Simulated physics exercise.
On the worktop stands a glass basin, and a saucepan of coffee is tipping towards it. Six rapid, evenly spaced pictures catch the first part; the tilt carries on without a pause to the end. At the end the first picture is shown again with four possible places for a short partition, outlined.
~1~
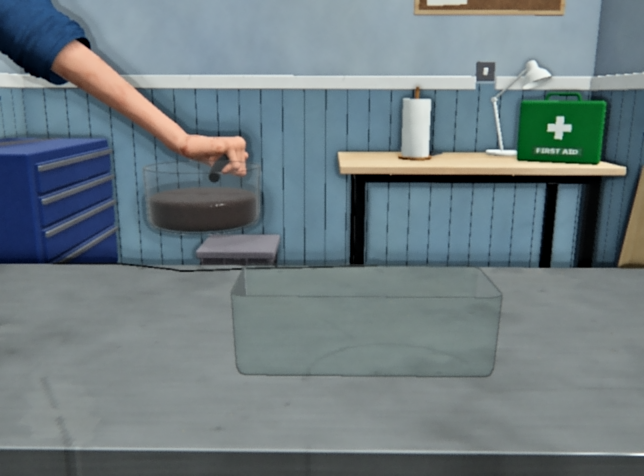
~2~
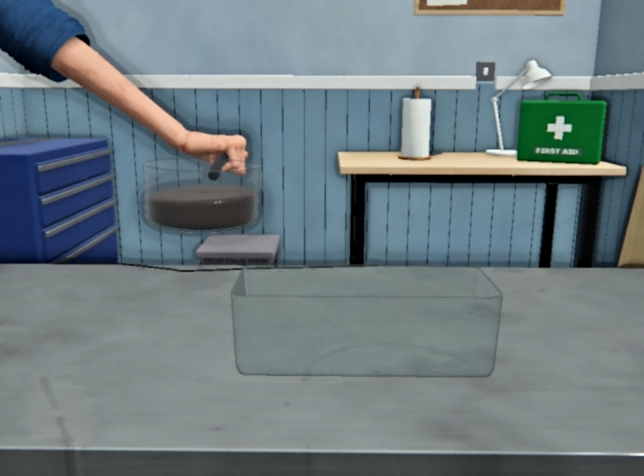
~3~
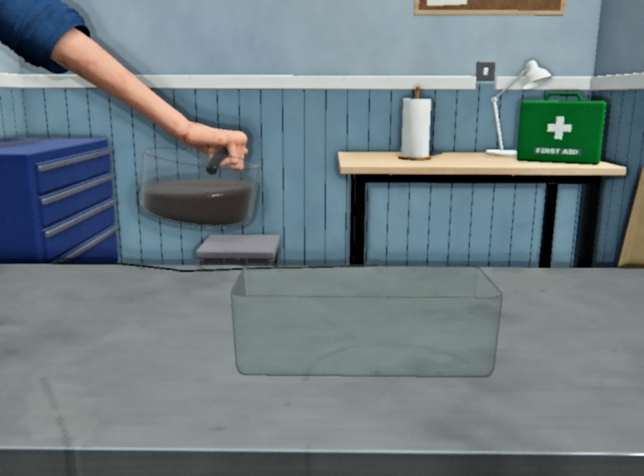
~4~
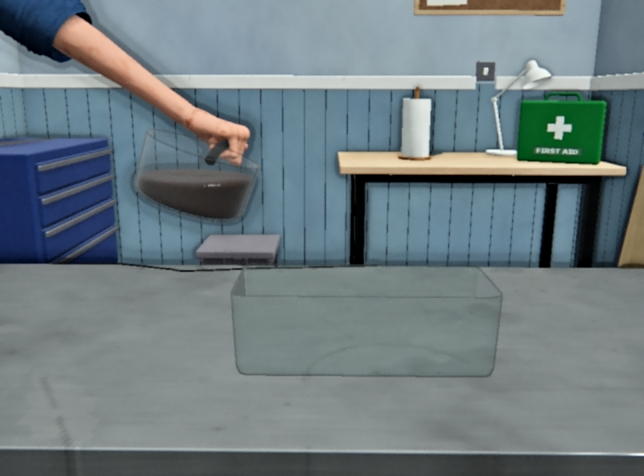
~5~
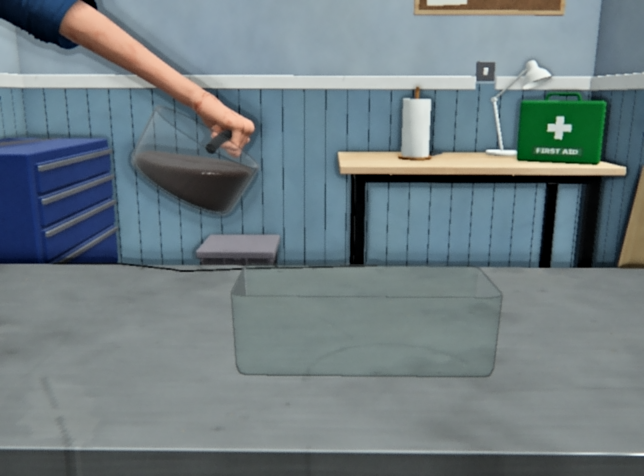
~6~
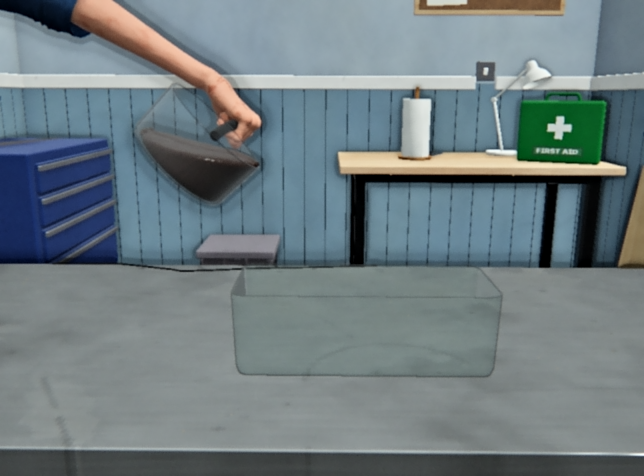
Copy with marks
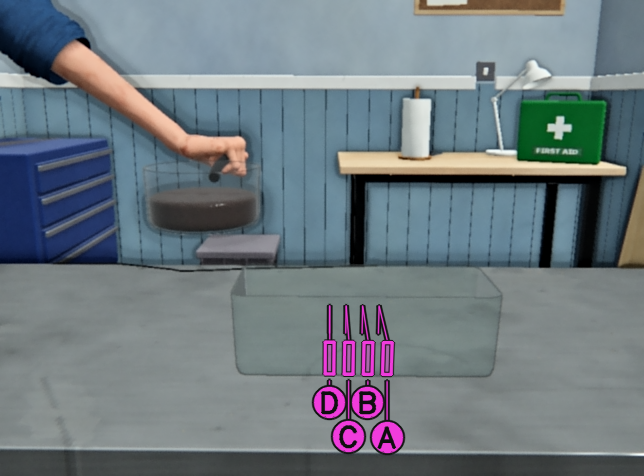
In this clip, a hand holds a clear container of dark liquid above and left of an empty glass basin on a grey worktop, then gradually tilts it steeply towards the right, with no liquid leaving the container.
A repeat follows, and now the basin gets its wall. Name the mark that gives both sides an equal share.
Slot C.
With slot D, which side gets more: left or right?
The right one.
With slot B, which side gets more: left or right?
More ends on the left.
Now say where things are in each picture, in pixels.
The first frame shows upright, lip at (257, 166); basin from (236, 372) to (493, 374); nothing has left yet.
The second frame shows tipped about 2°, lip at (257, 166); nothing has left yet.
The third frame shows tipped about 9°, lip at (257, 166); nothing has left yet.
The fourth frame shows tipped about 19°, lip at (257, 166); nothing has left yet.
The fifth frame shows tipped about 32°, lip at (257, 166); nothing has left yet.
The sixth frame shows tipped about 46°, lip at (257, 166); nothing has left yet.
In magenta, A at (387, 381); B at (367, 380); C at (348, 380); D at (329, 380).
With A, about 89 % ends left of the wall and 4 % right of it; 7 % is lost outside.
With B, about 79 % ends left of the wall and 17 % right of it; 4 % is lost outside.
With C, about 46 % ends left of the wall and 49 % right of it; 5 % is lost outside.
With D, about 20 % ends left of the wall and 76 % right of it; 4 % is lost outside.
